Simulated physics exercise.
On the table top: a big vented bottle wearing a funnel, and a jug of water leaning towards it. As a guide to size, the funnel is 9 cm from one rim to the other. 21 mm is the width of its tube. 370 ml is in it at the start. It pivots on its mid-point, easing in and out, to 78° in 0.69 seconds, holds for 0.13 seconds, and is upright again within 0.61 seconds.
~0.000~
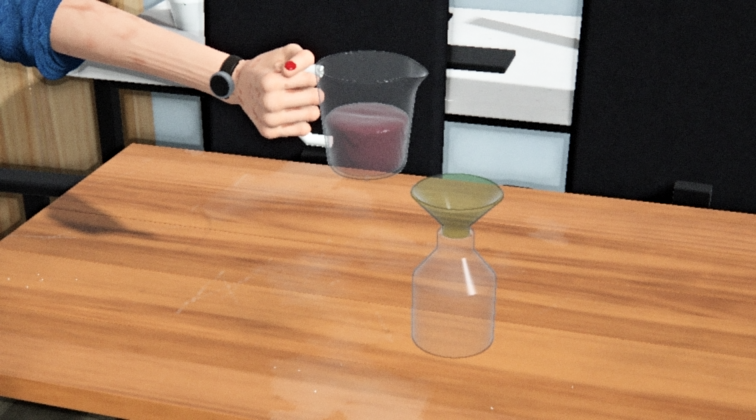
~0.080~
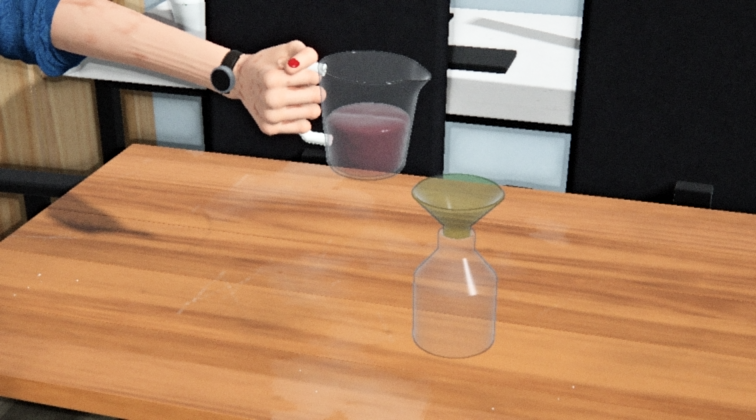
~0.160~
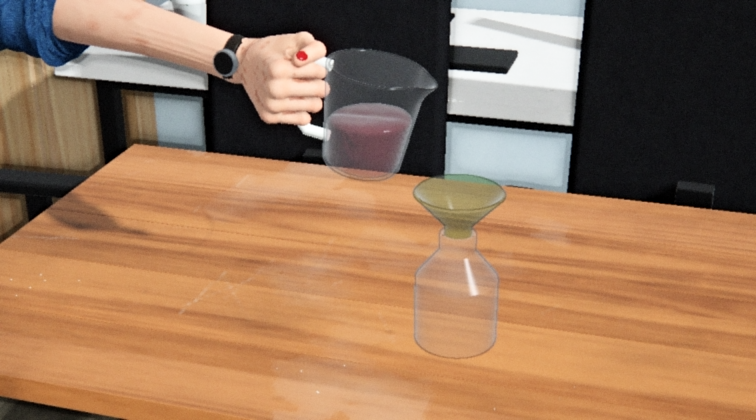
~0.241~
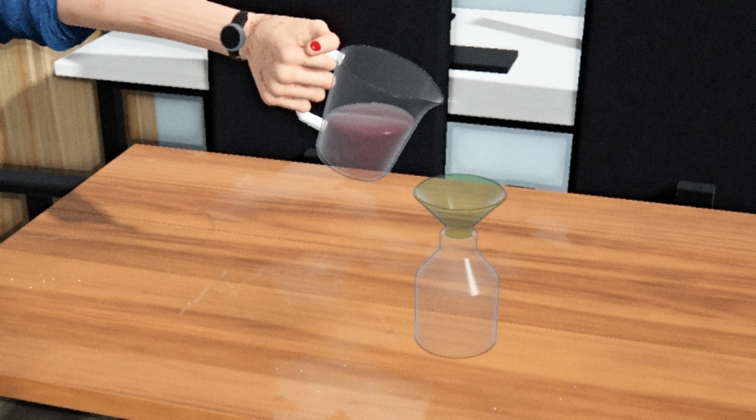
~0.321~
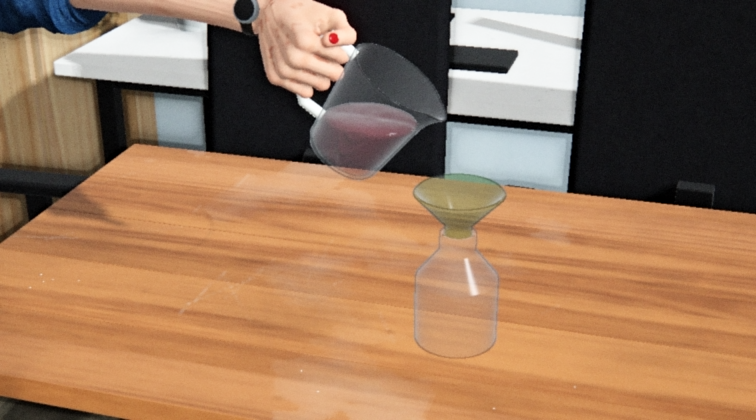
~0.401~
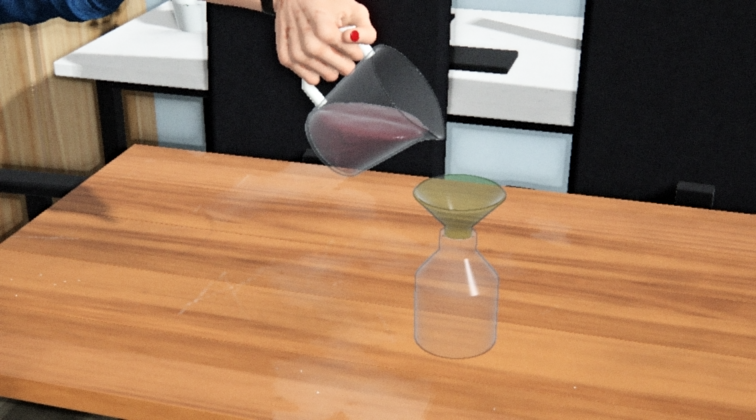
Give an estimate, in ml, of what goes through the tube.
Roughly 170 ml goes through.
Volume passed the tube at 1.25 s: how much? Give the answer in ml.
Looks to be around 140 ml.
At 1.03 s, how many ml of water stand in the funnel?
60 ml, roughly.
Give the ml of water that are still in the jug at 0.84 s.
Liquid remaining: Approx. 170 ml.
Then, 0.65 s in, the tilt is 77° and 10 ml has passed the tube, 35 ml is in the funnel, 280 ml in the jug and 0 ml has missed.
Then, 0.84 s in, the tilt is 78° and 60 ml has passed the tube, 65 ml is in the funnel, 165 ml in the jug and 0 ml has missed.
Then, 1.03 s in, the tilt is 56° and 105 ml has passed the tube, 60 ml is in the funnel, 120 ml in the jug and 45 ml has missed.
Then, 1.25 s in, the tilt is 16° and 140 ml has passed the tube, 35 ml is in the funnel, 120 ml in the jug and 75 ml has missed.
Finally, 175 ml has passed the tube, 0 ml is in the funnel, 120 ml in the jug and 75 ml has missed.
